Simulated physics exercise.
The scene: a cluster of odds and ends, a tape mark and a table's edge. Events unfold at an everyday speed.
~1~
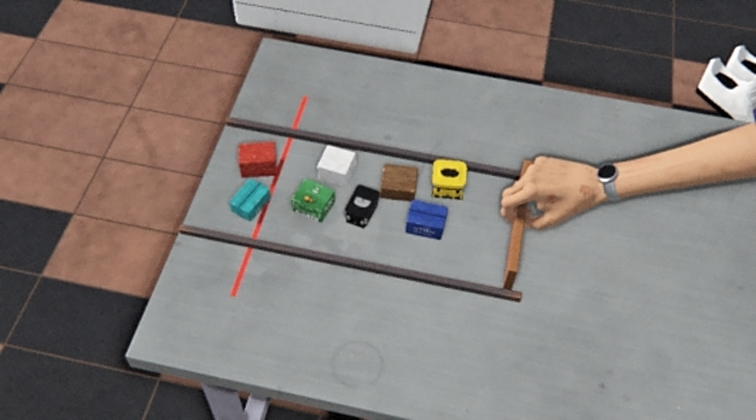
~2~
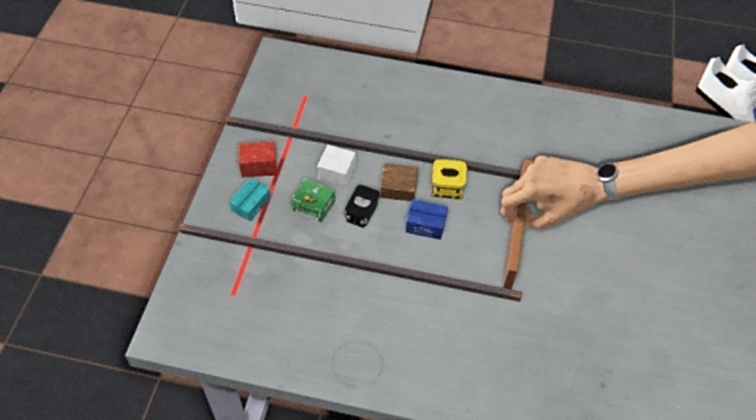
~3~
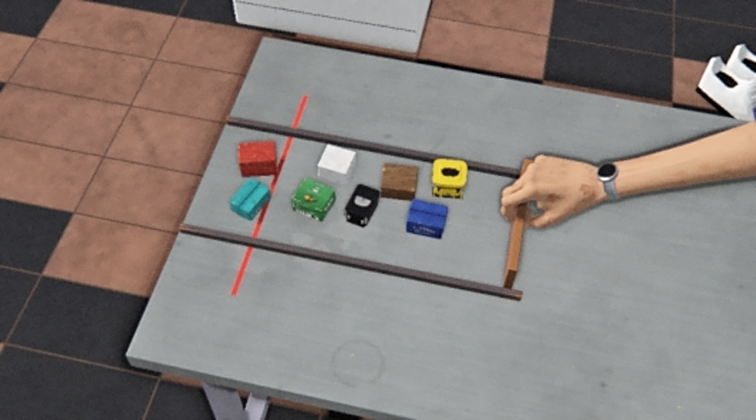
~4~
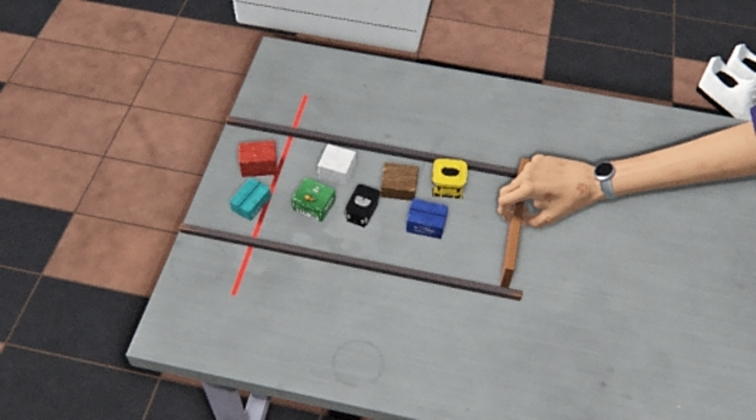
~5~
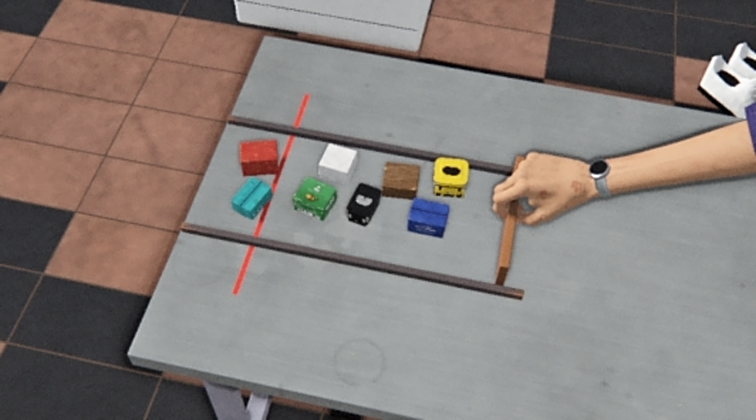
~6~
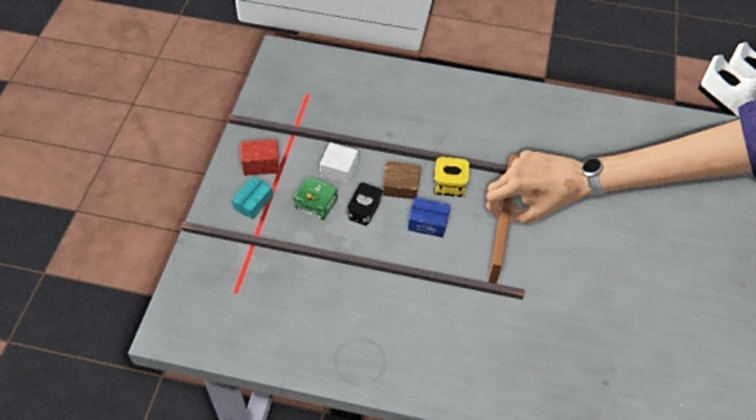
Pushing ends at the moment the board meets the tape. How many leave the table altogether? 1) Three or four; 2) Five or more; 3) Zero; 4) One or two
Three or four (1).
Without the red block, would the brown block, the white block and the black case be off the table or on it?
Well, the brown block is still there, the white block winds up down, and the black case is still there.
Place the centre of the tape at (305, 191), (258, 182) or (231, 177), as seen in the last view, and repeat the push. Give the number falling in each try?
2, 4, 6.
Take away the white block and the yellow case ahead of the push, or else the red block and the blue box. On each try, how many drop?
First 2, second 1.
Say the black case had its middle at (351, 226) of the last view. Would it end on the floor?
Starting there, it remains in the end.
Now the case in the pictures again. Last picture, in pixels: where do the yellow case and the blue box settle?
Listed as asked: First (272, 143), and then (254, 184).
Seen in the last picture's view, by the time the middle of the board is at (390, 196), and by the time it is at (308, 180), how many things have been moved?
First 6, then 8.
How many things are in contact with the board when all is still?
Count: 2.
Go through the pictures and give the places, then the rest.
Red block (258, 160); turquoise box (250, 200); green box (314, 201); board (518, 224); tape (272, 188), in the first picture.
Turquoise box (250, 200); black case (362, 207), in the second picture.
Green box (314, 200); white block (337, 166), in the third picture.
Red block (259, 159); brown block (400, 182), in the fourth picture.
Turquoise box (252, 198); board (510, 220), in the fifth picture.
Red block (261, 158); turquoise box (253, 198); green box (316, 198); board (504, 218); tape (275, 185), in the sixth picture.
Early on, none off yet; red block at rest near (261, 158); turquoise box at rest near (253, 198); green box at rest near (316, 198).
A while later, none off yet; red block at rest near (261, 158); turquoise box at rest near (253, 198); green box travelled about its own width near (290, 196).
Further along, none off yet; red block travelled about its own width near (207, 149); turquoise box travelled about its own width near (200, 191); green box travelled well along near (232, 184).
Finally, the number that fall off is three or four; lost, white block, green box, turquoise box and red block.
